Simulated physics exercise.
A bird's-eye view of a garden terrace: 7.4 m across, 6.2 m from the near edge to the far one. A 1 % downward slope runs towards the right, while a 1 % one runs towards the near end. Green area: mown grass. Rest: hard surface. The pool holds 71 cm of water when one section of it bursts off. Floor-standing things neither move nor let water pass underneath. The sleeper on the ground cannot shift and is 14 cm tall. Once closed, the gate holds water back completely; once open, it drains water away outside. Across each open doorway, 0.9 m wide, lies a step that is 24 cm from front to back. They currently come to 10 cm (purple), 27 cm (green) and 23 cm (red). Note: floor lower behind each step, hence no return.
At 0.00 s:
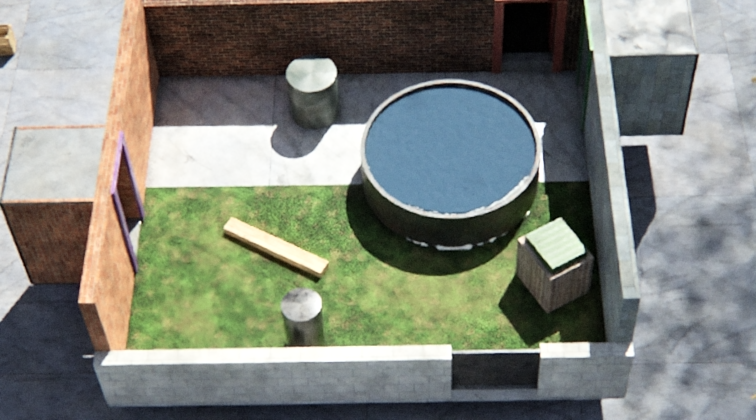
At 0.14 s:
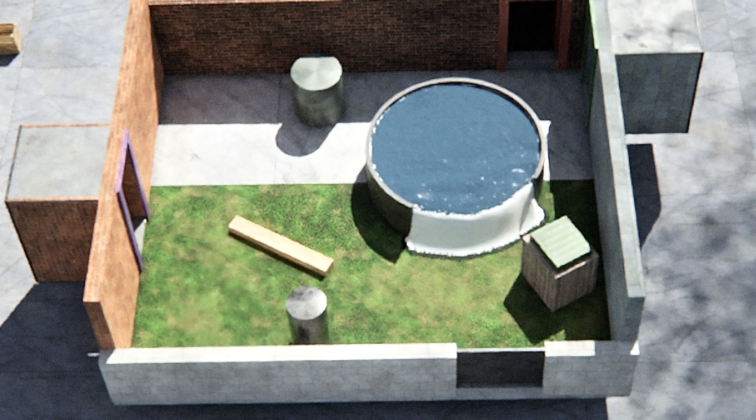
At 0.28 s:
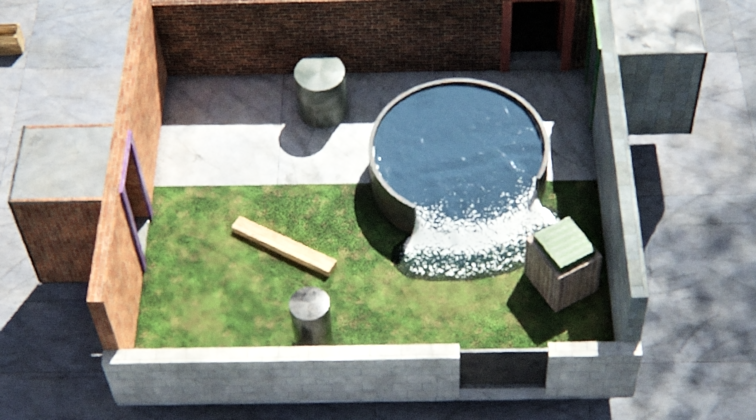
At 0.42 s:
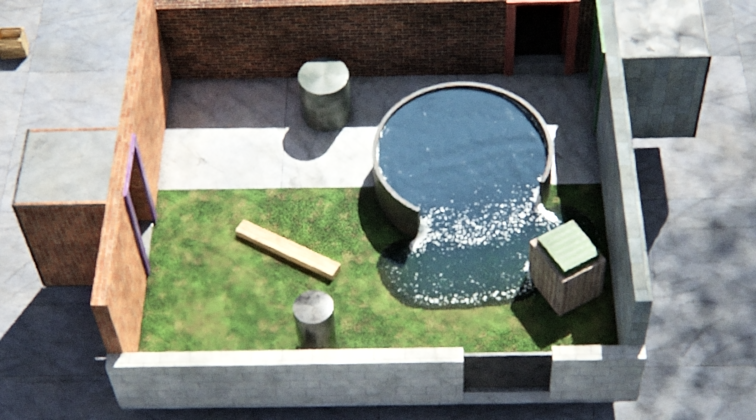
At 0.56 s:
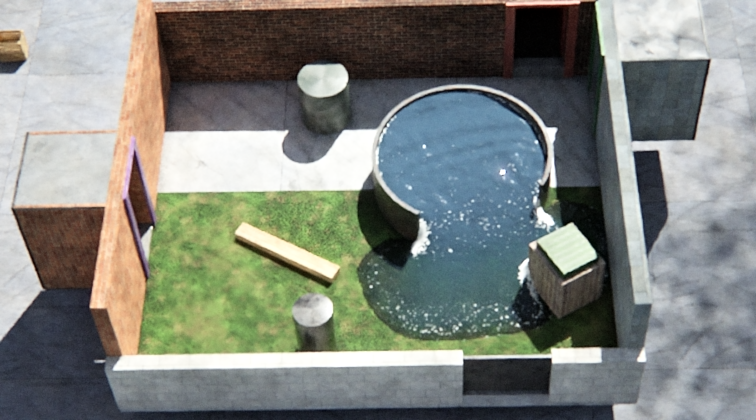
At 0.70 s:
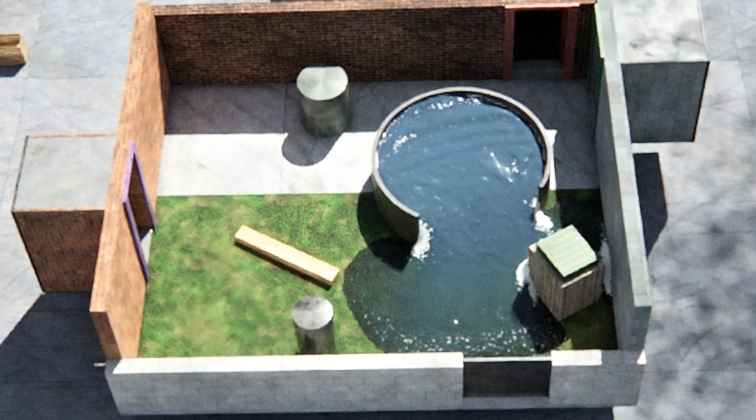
In this clip, a section of a round pool's wall gives way in a walled garden, and water pours through the gap with white foam, spreading over the grass around a wooden box and towards the near wall.
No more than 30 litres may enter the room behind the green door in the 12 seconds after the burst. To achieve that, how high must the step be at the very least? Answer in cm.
At least about 11 cm.
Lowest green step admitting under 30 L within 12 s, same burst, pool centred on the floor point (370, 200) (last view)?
Then roughly 12.5 cm.
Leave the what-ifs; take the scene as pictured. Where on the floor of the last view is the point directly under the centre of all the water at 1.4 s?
Around (476, 229).
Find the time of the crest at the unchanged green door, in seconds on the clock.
About 7.0 seconds.
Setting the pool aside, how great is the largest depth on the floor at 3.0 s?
I'd put it near 59 cm.
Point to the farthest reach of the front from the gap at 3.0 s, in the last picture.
The farthest wet point sits near (193, 387) in the last view.
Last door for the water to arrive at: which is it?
The purple door comes last.
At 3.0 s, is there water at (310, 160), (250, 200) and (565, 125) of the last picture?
Point by point, the first is spared, the second spared and the third awash.
After 1.4 s water covers 30 % of the floor, deepest (52 cm) near (541, 265); it has not reached the green door.
After 3.0 s water covers 45 % of the floor, deepest (59 cm) near (615, 321); 4 cm at the green door, 0 litres in over its 27 cm step.
After 12.0 s water covers 100 % of the floor, deepest (14 cm) near (333, 85); 10 cm at the green door, 0 litres in over its 27 cm step.
At the green door as built, the water arrived by 2.1 s and peaked near 15 cm at 7.0 s.
With a step of 10 cm, 41 litres would have come in within the 12 s; with 12 cm, 22 litres. So under 30 litres takes about 11 cm.
